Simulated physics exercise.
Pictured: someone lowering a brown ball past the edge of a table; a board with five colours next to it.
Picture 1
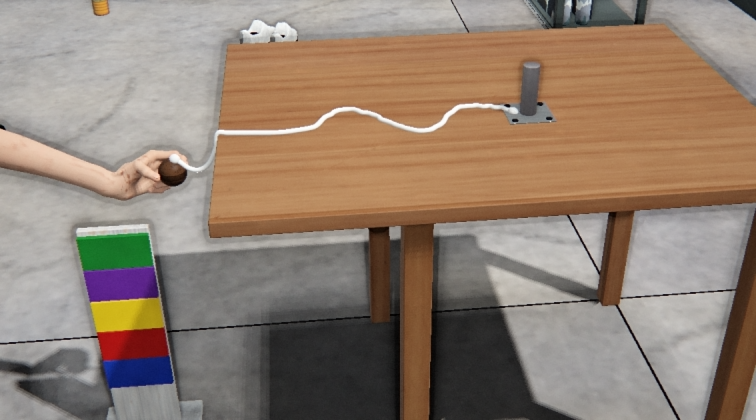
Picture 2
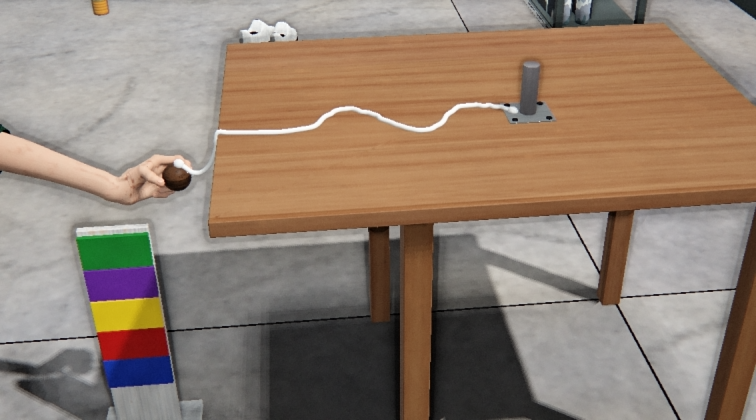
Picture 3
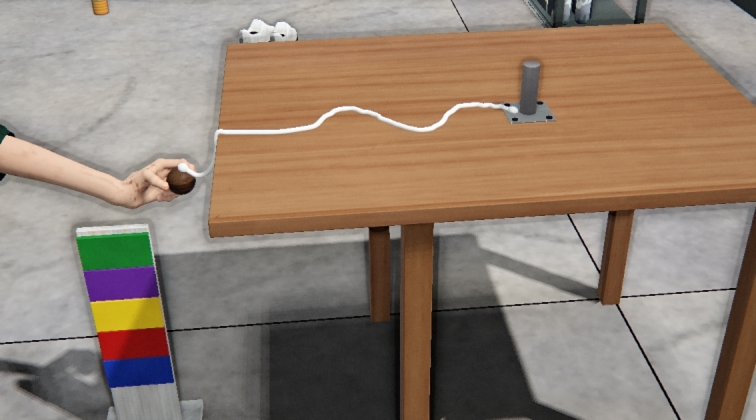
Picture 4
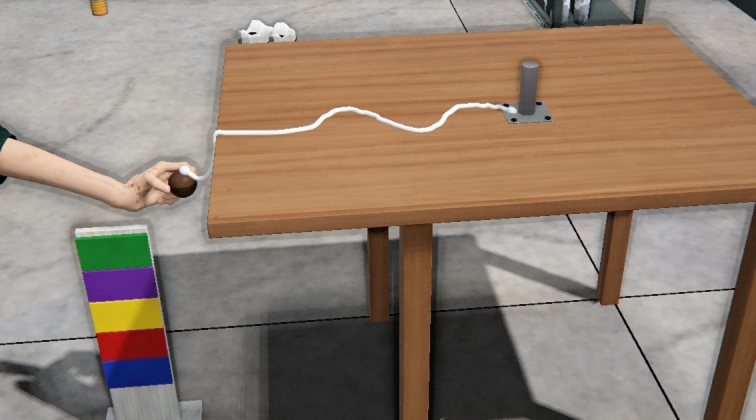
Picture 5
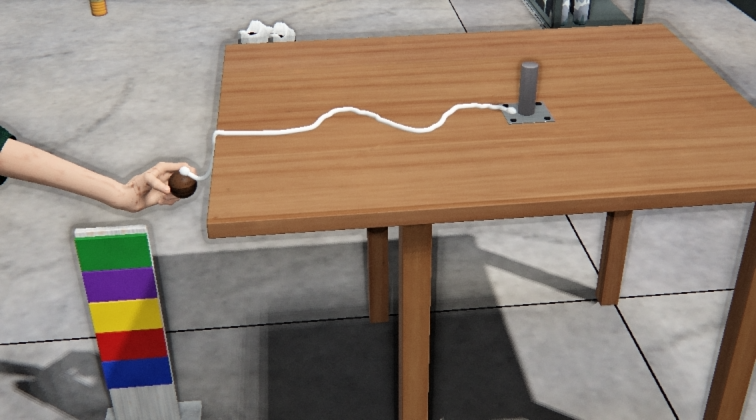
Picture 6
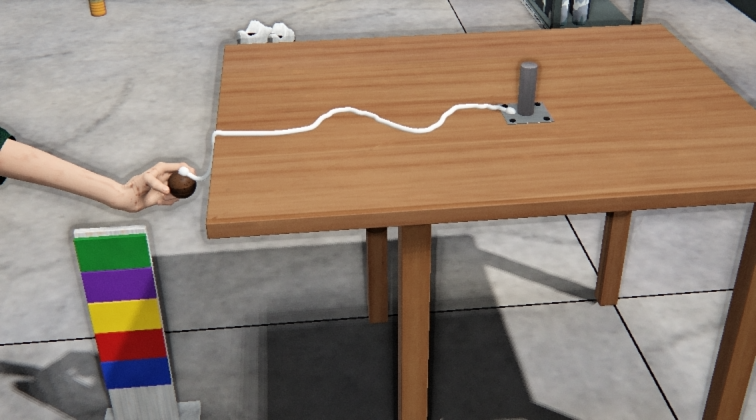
At the start, a hand holds a brown ball beside the left edge of a wooden table, with a white cord running from it across the tabletop to a grey post. The hand shifts the ball slightly right and down, then stays nearly still above a colour-striped board.
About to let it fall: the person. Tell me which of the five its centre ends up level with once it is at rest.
Its centre ends up level with purple.
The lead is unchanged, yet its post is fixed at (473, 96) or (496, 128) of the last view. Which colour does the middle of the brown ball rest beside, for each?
Case by case: Yellow, then yellow.
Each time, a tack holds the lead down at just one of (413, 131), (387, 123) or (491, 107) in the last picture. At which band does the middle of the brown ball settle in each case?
Going through them one at a time, the answers are green; green; purple.
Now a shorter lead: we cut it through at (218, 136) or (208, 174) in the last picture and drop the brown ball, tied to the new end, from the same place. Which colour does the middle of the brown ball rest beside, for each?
Cut one gives none, it hangs higher; cut two gives green.
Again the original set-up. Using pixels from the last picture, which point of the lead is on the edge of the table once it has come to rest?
You'd find it at roughly (292, 132).
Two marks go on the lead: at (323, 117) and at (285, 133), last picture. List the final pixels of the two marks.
End: (259, 129) and then (215, 144).
Soon after, ball near (255, 269); level with purple.
After that, ball near (224, 277); level with purple.
In the end, ball near (226, 278); level with purple. Its centre hangs level with the purple band.
